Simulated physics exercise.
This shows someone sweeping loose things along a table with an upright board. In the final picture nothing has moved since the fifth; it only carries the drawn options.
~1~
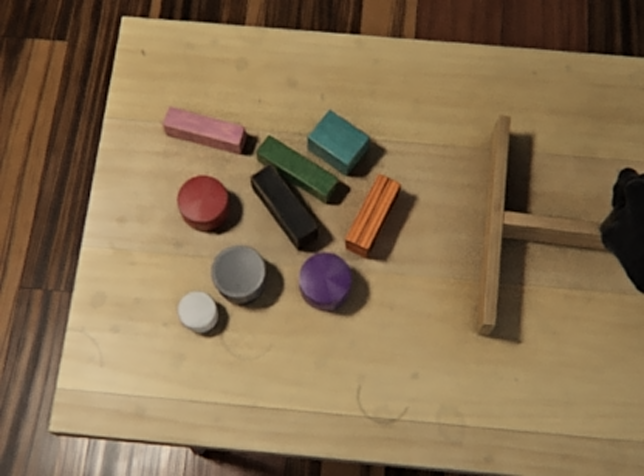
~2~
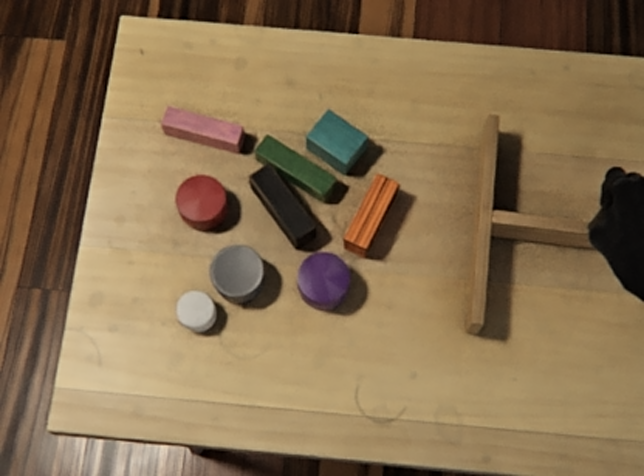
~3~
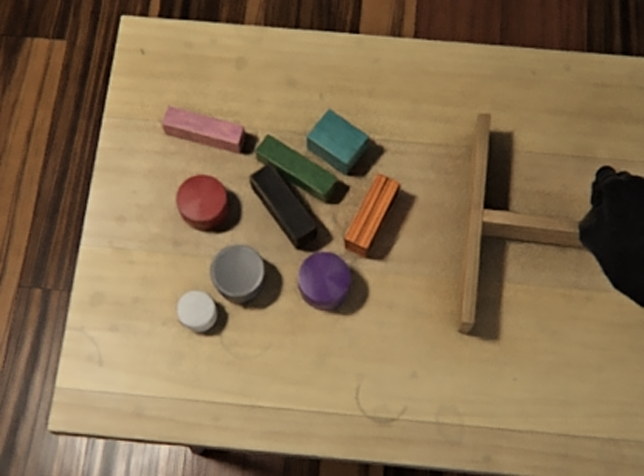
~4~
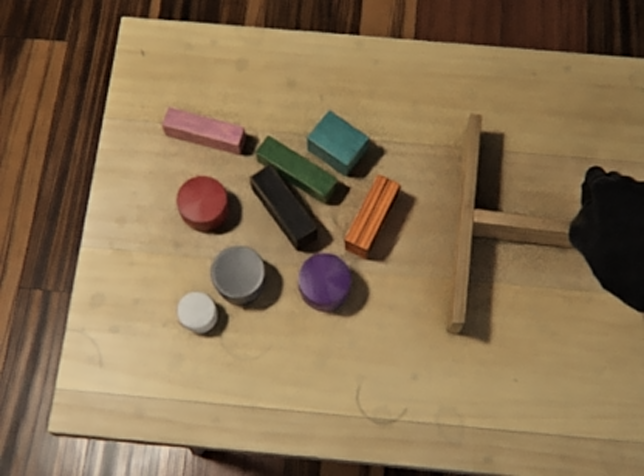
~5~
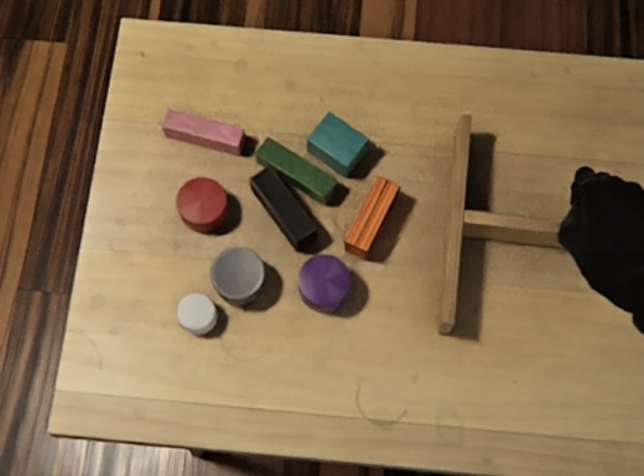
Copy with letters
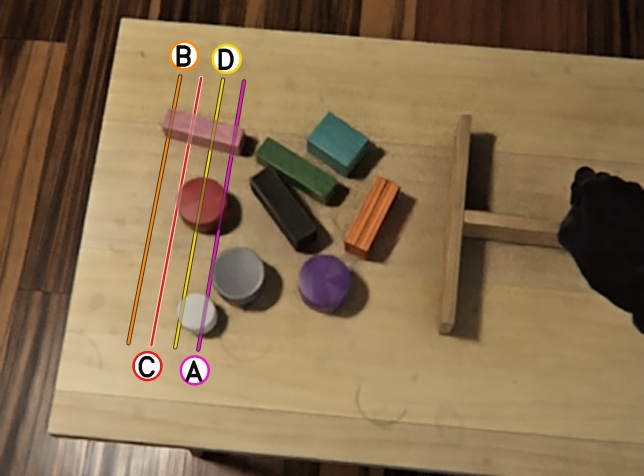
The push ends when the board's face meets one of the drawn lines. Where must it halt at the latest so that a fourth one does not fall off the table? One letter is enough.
Stop at B.
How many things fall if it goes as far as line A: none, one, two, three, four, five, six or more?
By then, none.
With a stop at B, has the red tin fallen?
By then, yes.
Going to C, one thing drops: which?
The pink bar.
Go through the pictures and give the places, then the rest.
The first picture shows pink bar (205, 131); purple tin (326, 282); board (498, 216).
The second picture shows board (486, 215); grey tin (238, 275).
The third picture shows board (478, 214); red tin (203, 203).
The fourth picture shows board (468, 214); turquoise block (338, 143).
The fifth picture shows board (458, 215); pink bar (205, 133); purple tin (325, 283); orange stick (372, 218).
On the marked copy, A at (222, 209); B at (156, 204); C at (177, 206); D at (200, 208).
Taking B. A third of the way, board (349, 206); turquoise block (320, 145); green bar (281, 166).
Two thirds of the way, board (238, 196); pink bar (145, 131); red tin (137, 208).
When it is over, board (154, 189); red tin over the edge; grey tin over the edge; three fallen.
As for the rest, A is within the limit but short; C is within the limit but short; D is within the limit but short.
